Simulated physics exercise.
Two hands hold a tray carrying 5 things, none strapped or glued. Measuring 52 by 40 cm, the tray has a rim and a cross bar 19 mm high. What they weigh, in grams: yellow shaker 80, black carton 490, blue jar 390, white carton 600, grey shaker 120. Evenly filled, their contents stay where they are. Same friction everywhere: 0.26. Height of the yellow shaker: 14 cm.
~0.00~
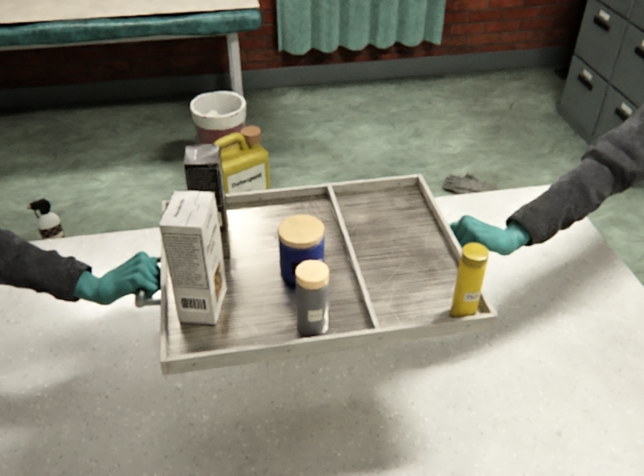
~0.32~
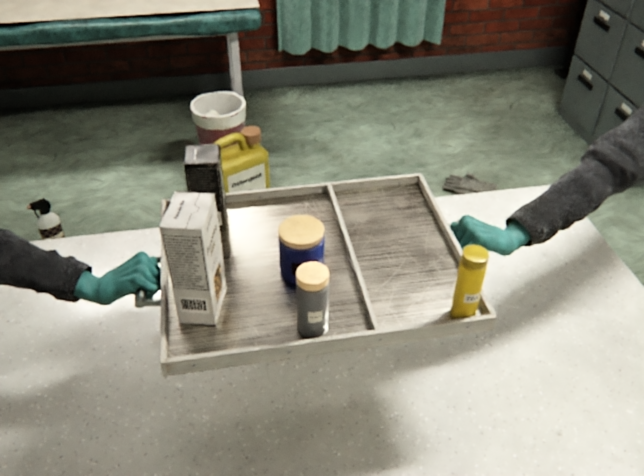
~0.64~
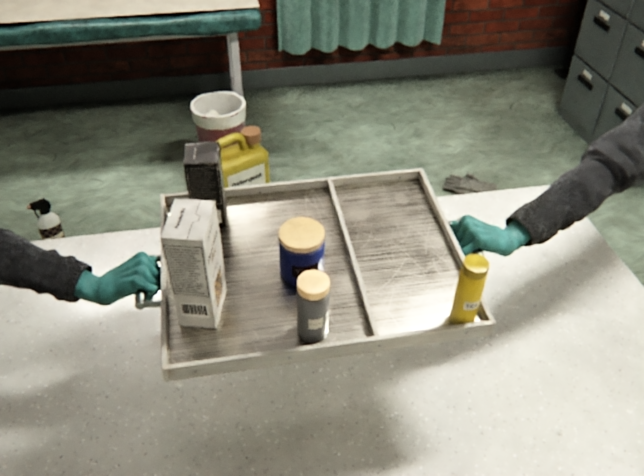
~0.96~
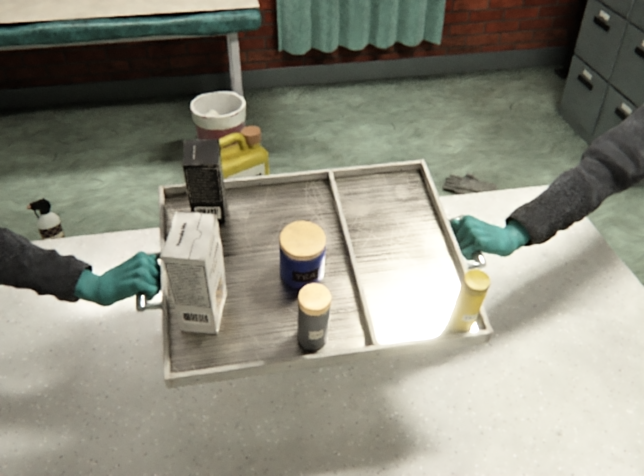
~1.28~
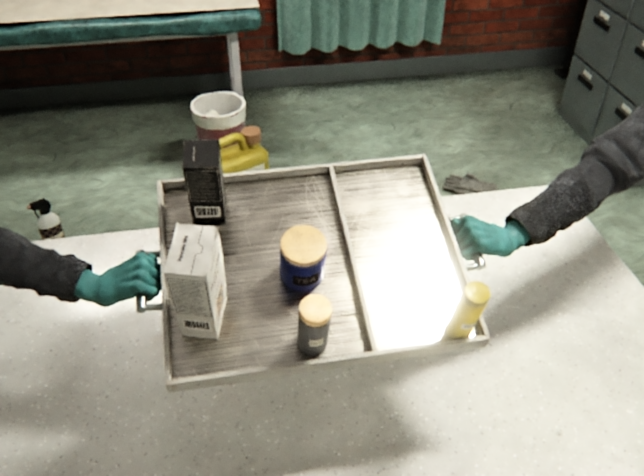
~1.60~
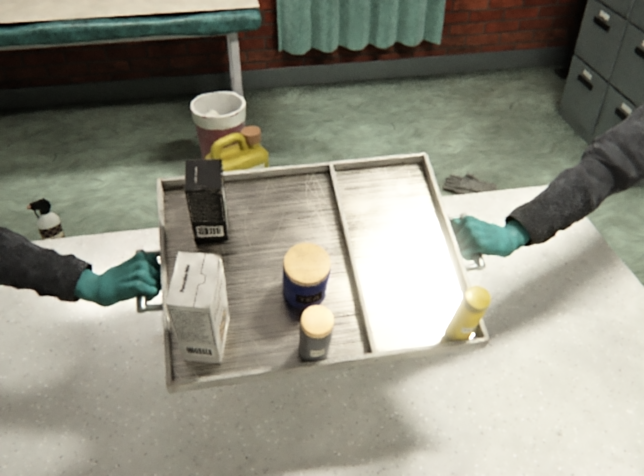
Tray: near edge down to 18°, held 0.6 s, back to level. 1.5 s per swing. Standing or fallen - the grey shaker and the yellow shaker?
Grey shaker: Standing; yellow shaker: Standing.
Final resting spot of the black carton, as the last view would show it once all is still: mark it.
Near (226, 271).
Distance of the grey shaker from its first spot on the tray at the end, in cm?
The shift is close to 2 cm.
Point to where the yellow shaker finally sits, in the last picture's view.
Somewhere around (470, 285).
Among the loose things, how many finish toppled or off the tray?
Count: 0.
Around 1.80 s, tilt 18°, near edge down; grey shaker shifted 2 cm near (316, 336); black carton shifted 11 cm; white carton shifted 8 cm.
Around 2.00 s, tilt 18°, near edge down; grey shaker shifted 2 cm near (315, 336); black carton shifted 20 cm; blue jar shifted 9 cm.
Around 2.80 s, tilt 12°, near edge down; grey shaker shifted 2 cm near (315, 327); black carton shifted 23 cm; blue jar shifted 9 cm.
Finally (4.2 s), not toppled but over 5 cm from the start, black carton, blue jar and white carton; the other 2 still in place (within 5 cm). In the last view, grey shaker near (314, 306), yellow shaker near (470, 285).
